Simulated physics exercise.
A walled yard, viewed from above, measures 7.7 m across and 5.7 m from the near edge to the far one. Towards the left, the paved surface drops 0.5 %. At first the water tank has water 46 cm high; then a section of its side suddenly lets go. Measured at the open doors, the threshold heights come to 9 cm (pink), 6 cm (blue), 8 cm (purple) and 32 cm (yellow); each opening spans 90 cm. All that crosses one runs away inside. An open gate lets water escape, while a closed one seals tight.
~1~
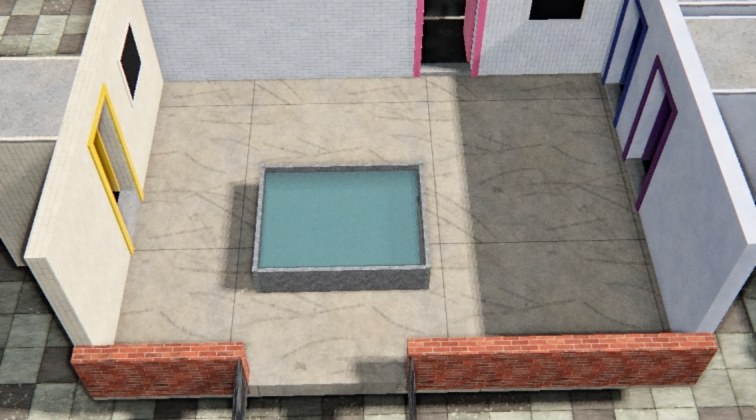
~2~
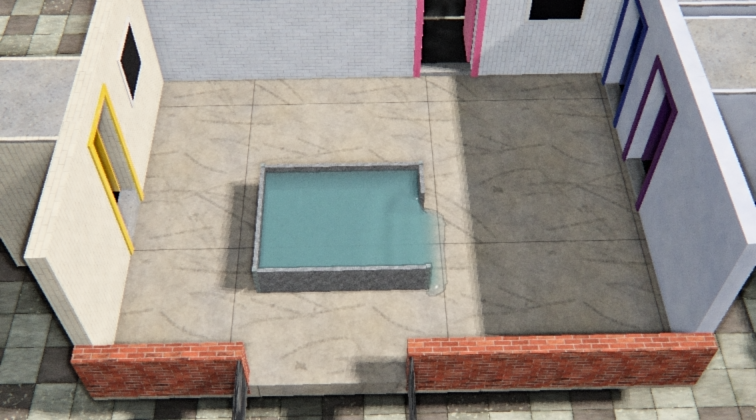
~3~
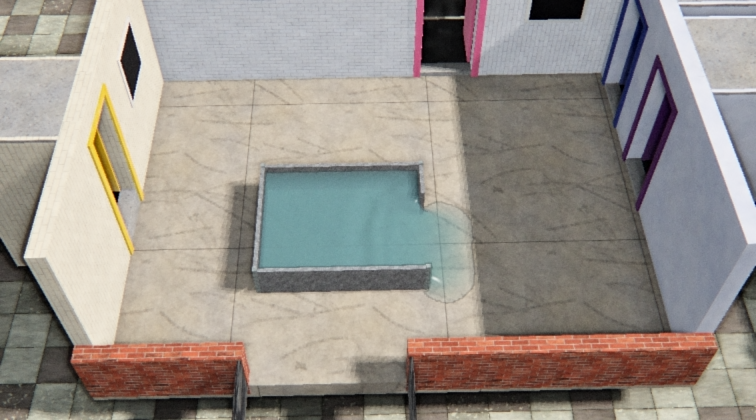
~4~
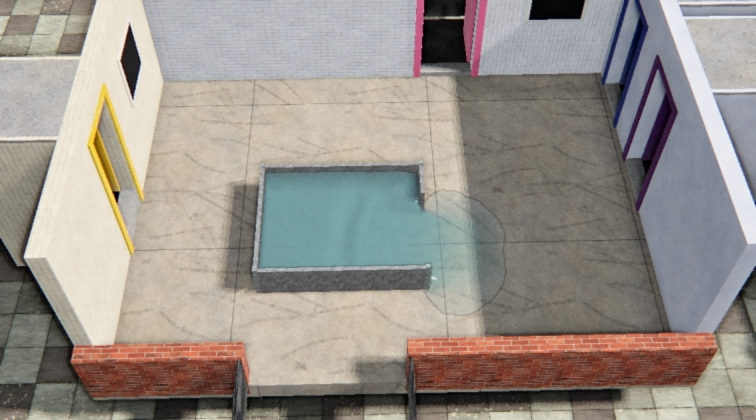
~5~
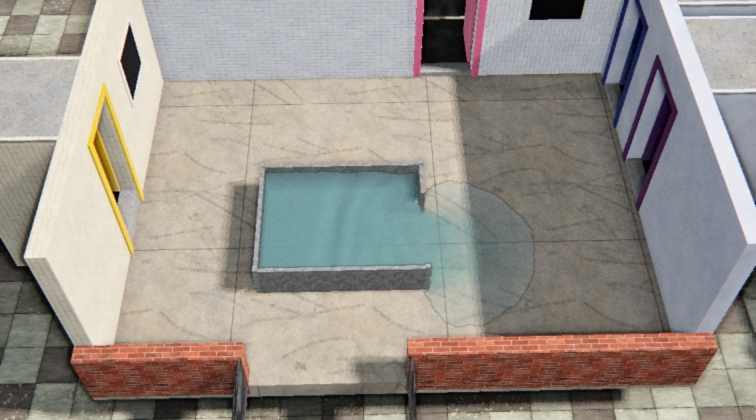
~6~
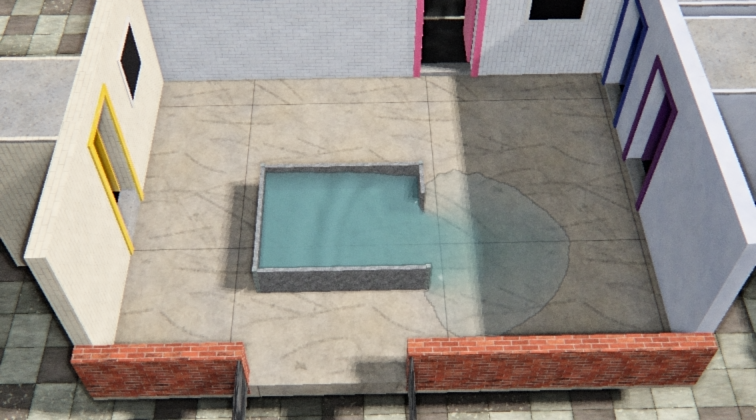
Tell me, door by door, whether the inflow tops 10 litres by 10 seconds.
At the pink door it falls short; at the blue door it tops it; at the purple door it tops it; at the yellow door it falls short.
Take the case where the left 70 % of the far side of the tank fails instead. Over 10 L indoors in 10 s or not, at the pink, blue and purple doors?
Door by door - pink: Within bounds, blue: Out of bounds, purple: Within bounds.
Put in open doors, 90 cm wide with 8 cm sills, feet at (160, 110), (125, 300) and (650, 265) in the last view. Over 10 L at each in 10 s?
First doorway falls short, second falls short, third gets there.
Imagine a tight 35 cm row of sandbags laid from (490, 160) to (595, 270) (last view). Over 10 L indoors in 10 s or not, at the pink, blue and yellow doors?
Then: Pink below, blue below, yellow below.
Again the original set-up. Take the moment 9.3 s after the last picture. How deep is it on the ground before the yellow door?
I'd put it near 0.5 cm.
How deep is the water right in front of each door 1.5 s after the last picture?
Depths: Pink door 0 cm, blue door 0 cm, purple door 14 cm, yellow door 0 cm.
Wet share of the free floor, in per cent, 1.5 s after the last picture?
Roughly 30 % of the floor.
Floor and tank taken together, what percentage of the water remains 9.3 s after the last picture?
Share still there: About 94 %.
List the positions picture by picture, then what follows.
In the first picture, still water, 46 cm deep, in the water tank at (342, 217).
In the second picture, water pours out at (422, 244) and has run 0.7 m, to (438, 289); typically 6 cm deep outside, 46 cm at the water tank's back.
In the third picture, the front is at (459, 292), 0.9 m from the gap at (422, 245); 0.9 m2 of floor is under water; 46 cm left at the back of the water tank.
In the fourth picture, water pours out at (422, 245) and has run 1.2 m, to (491, 218); typically 6 cm deep outside, 46 cm at the water tank's back.
In the fifth picture, water pours out at (422, 245) and has run 1.6 m, to (524, 227); typically 5 cm deep outside, 46 cm at the water tank's back.
In the sixth picture, the front is at (561, 236), 2.1 m from the gap at (422, 245); 3.8 m2 of floor is under water; 46 cm left at the back of the water tank.
Then, 0.7 s after the last picture water covers 25 % of the floor and is deepest (22 cm) near (436, 265); pink door not reached, blue door not reached, purple door not reached, yellow door not reached.
Then, 1.5 s after the last picture water covers 30 % of the floor and is deepest (36 cm) near (670, 359); pink door not reached, blue door not reached, purple door 14 cm at the sill, 4 L in, yellow door not reached.
Then, 2.8 s after the last picture water covers 35 % of the floor and is deepest (22 cm) near (588, 349); pink door not reached, blue door 6 cm at the sill, 0 L in, purple door 14 cm at the sill, 31 L in, yellow door not reached.
Then, 5.3 s after the last picture water covers 50 % of the floor and is deepest (14 cm) near (555, 83); pink door 5 cm at the sill, 0 L in, blue door 8 cm at the sill, 6 L in, purple door 9 cm at the sill, 51 L in, yellow door not reached.
Then, 9.3 s after the last picture water covers 85 % of the floor and is deepest (9 cm) near (163, 90); pink door 6 cm at the sill, 0 L in, blue door 7 cm at the sill, 42 L in, purple door 6 cm at the sill, 52 L in, yellow door not reached.
